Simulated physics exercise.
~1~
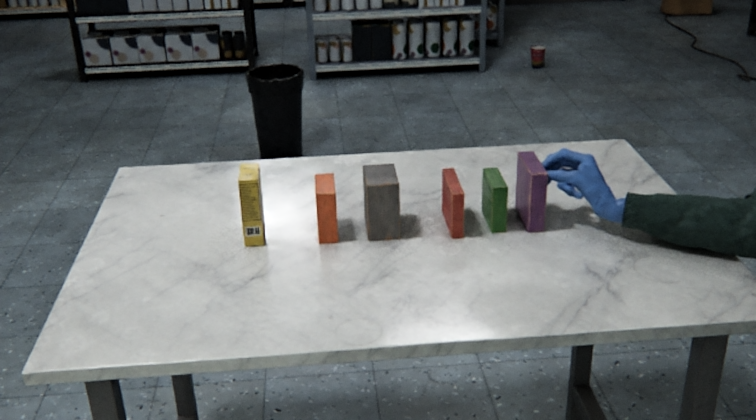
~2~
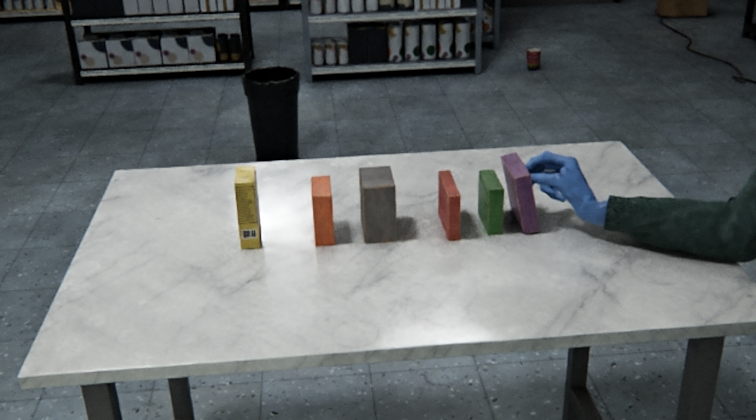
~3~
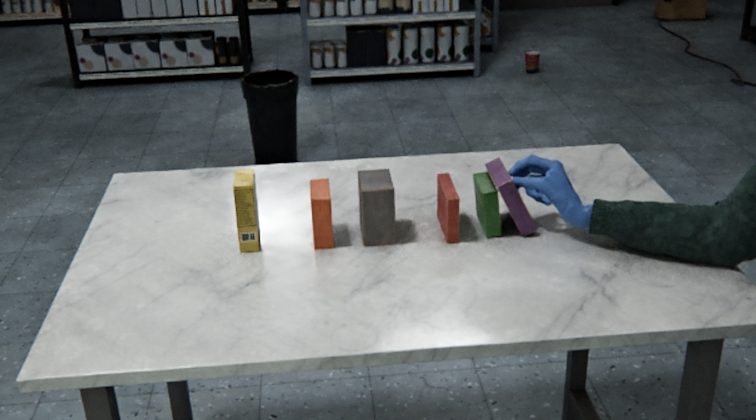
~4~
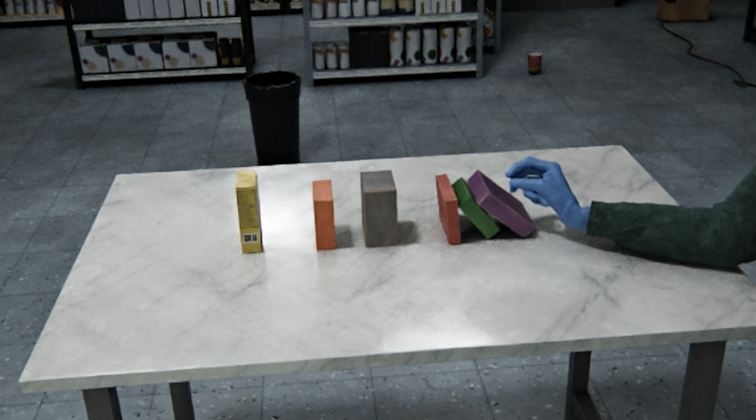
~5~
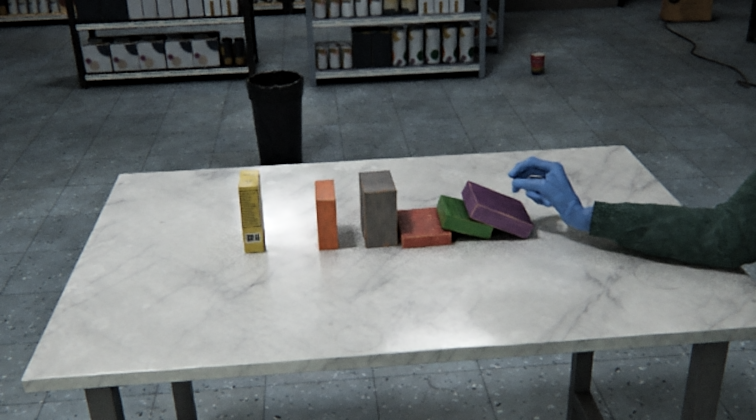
A gloved blue hand in a dark green sleeve reaches in from the right over a pale marble-topped table, seen from slightly above by a gently swaying camera, with shelves and a black bin behind. Across the table stand a yellow packet, an orange block, a thick grey block, a red board, a green board and a purple block. The hand tips the purple block left onto the green board, then stays back. The green board leans into the red board, which topples beside the grey block. Red, green and purple end up toppled, while grey, orange and yellow remain standing.
